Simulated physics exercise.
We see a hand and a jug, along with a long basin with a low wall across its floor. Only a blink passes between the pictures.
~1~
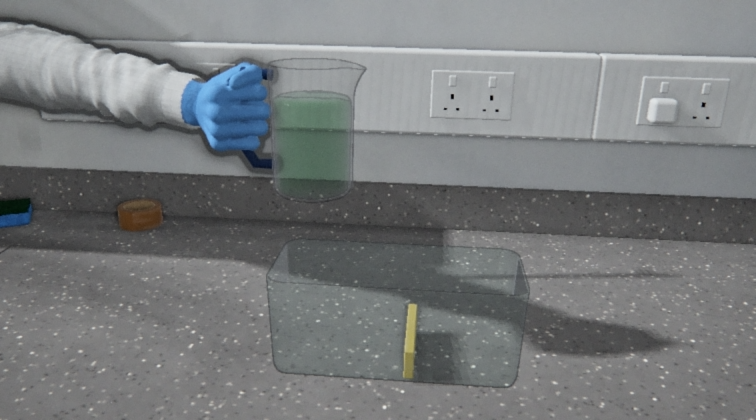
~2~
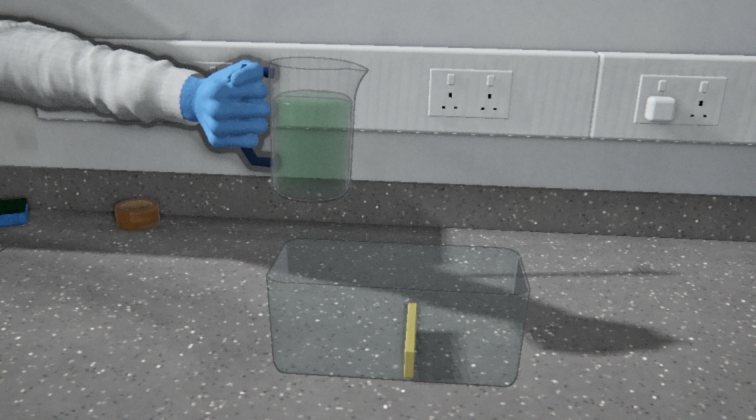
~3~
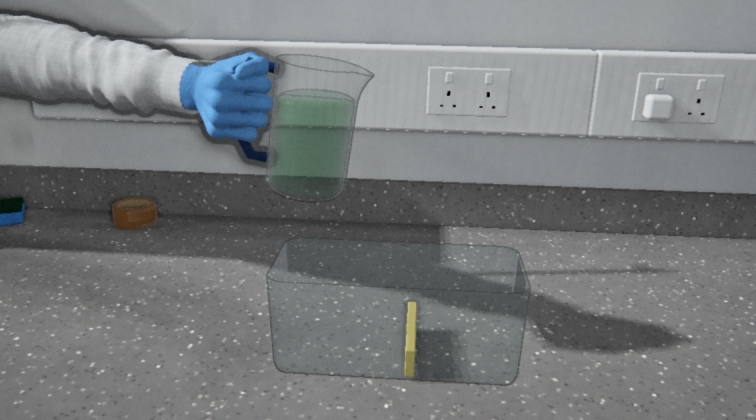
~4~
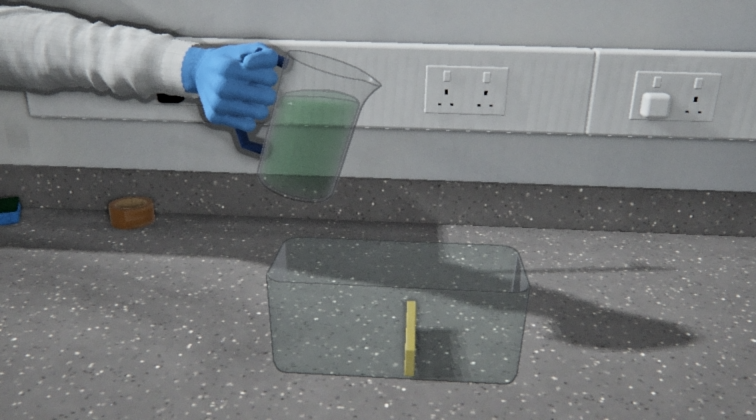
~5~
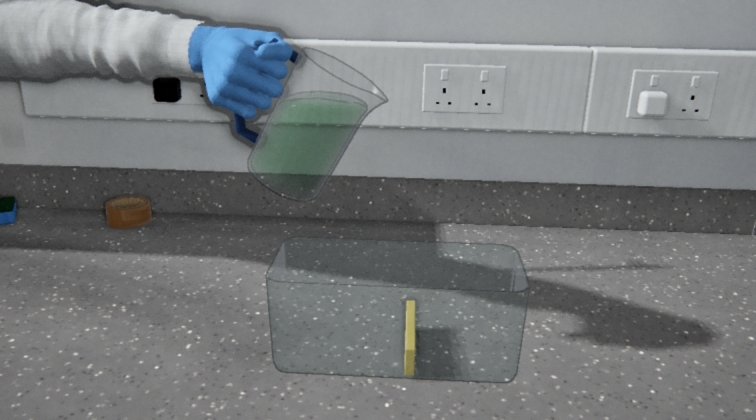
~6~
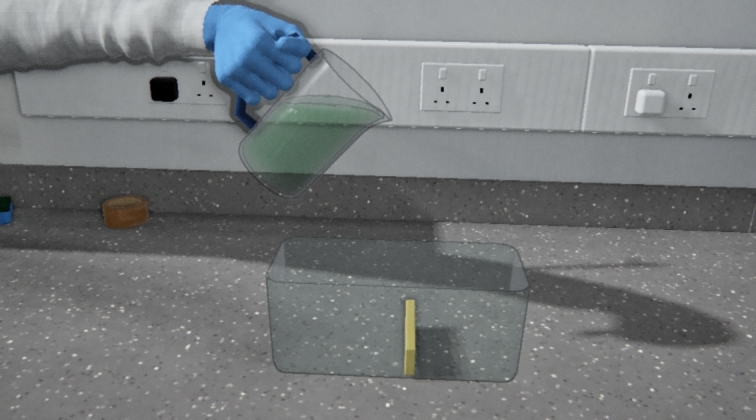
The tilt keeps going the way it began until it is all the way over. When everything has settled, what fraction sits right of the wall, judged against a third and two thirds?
It settles with more than two thirds on the right.
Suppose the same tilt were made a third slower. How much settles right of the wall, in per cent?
Result: Roughly 80 %.
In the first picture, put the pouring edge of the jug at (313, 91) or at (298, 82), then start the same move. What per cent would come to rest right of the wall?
First about 10, then 10 per cent.
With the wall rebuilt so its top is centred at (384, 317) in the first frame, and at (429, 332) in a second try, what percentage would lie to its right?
First some 90, then 50 per cent.
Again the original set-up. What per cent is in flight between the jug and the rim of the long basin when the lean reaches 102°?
Roughly 25 percent.
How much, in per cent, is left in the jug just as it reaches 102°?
65 per cent, approximately.
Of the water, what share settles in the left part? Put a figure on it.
That works out near 15 in every hundred.
A moment on, the jug is tipped right over and 66 per cent is still to pour, 0 is left of the wall and 10 right of it.
Next, the jug is tipped right over and 13 per cent is still to pour, 7 is left of the wall and 61 right of it.
Then the jug is tipped right over and 0 per cent is still to pour, 12 is left of the wall and 83 right of it.
Later the jug is tipped right over and 0 per cent is still to pour, 14 is left of the wall and 83 right of it.
At rest 16 per cent lies left of the wall, 81 right of it and 3 outside.
